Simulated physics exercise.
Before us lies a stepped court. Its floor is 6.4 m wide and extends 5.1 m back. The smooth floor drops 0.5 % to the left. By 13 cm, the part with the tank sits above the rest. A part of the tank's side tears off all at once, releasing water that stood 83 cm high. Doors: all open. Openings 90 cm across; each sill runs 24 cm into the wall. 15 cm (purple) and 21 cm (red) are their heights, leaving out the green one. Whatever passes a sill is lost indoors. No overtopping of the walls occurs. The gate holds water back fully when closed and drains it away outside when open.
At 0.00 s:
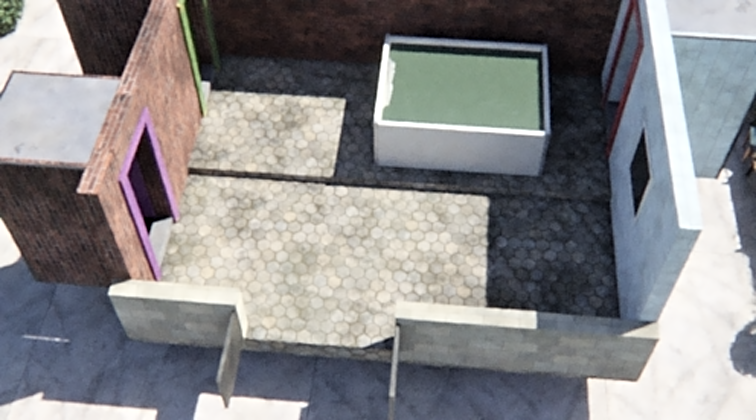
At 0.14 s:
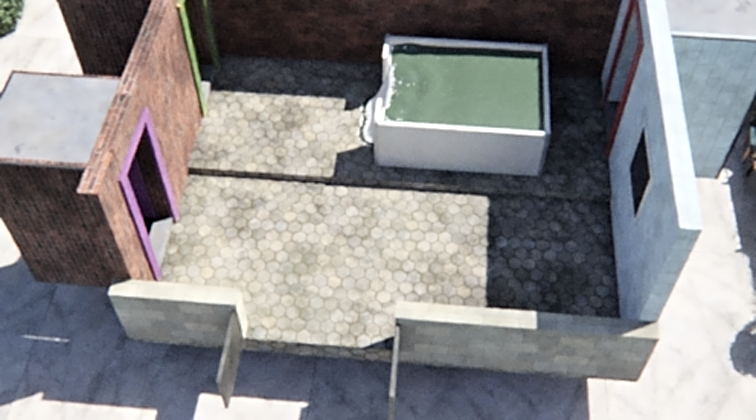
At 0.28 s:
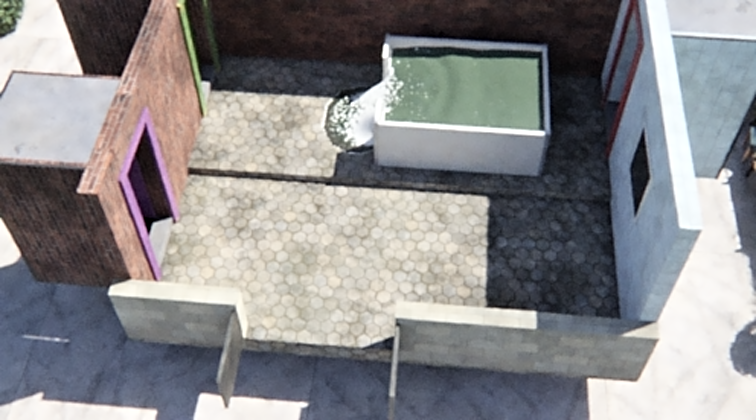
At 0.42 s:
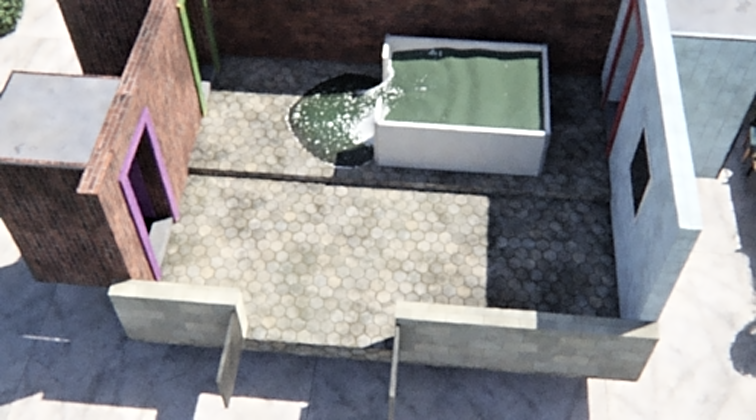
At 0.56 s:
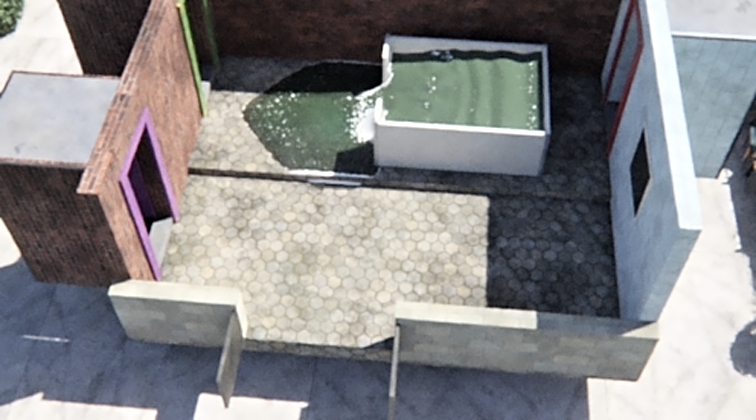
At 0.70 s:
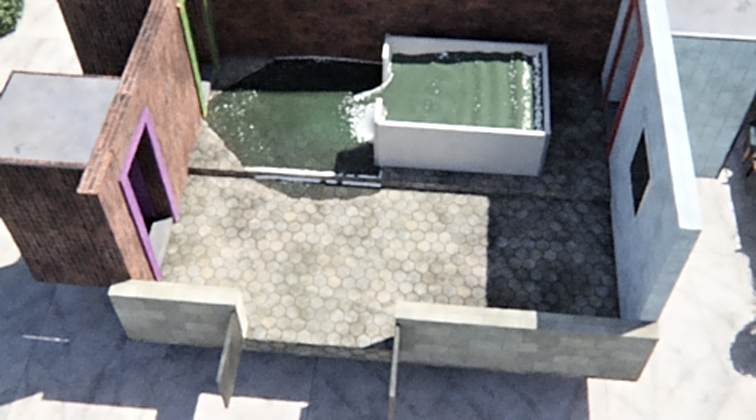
Green water bursts from the left side of a white tank and spreads left across the paved floor.
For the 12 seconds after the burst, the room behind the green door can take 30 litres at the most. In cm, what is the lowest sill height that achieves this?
About 33 cm.
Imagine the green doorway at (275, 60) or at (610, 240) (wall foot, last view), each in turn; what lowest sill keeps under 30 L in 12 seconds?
Roughly 26 cm, then roughly 10.0 cm.
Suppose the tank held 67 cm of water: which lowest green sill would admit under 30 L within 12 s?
About 26 cm.
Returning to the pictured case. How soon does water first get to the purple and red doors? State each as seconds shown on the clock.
Purple 1.4 s, red 6.5 s.
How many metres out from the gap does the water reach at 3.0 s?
About 4.8 metres out.
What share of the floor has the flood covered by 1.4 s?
Around 35 per cent of the free floor.
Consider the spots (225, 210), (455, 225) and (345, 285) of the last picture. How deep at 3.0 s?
About 11, 0 and 0 cm.
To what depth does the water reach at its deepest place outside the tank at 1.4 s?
Around 50 centimetres.
After 1.4 s water covers 35 % of the floor, deepest (50 cm) near (222, 56); 33 cm at the green door, 50 litres in over its 15 cm sill.
After 3.0 s water covers 45 % of the floor, deepest (36 cm) near (154, 292); 32 cm at the green door, 267 litres in over its 15 cm sill.
After 12.0 s water covers 95 % of the floor, deepest (14 cm) near (388, 310); 10 cm at the green door, 395 litres in over its 15 cm sill.
At the green door as built, the water arrived by 0.8 s and peaked near 41 cm at 2.0 s.
Run again over the same 12 s with other heights there, 53 litres in over 30 cm, 5 litres over 40.5 cm. The limit of 30 litres is kept from about 33 cm up.
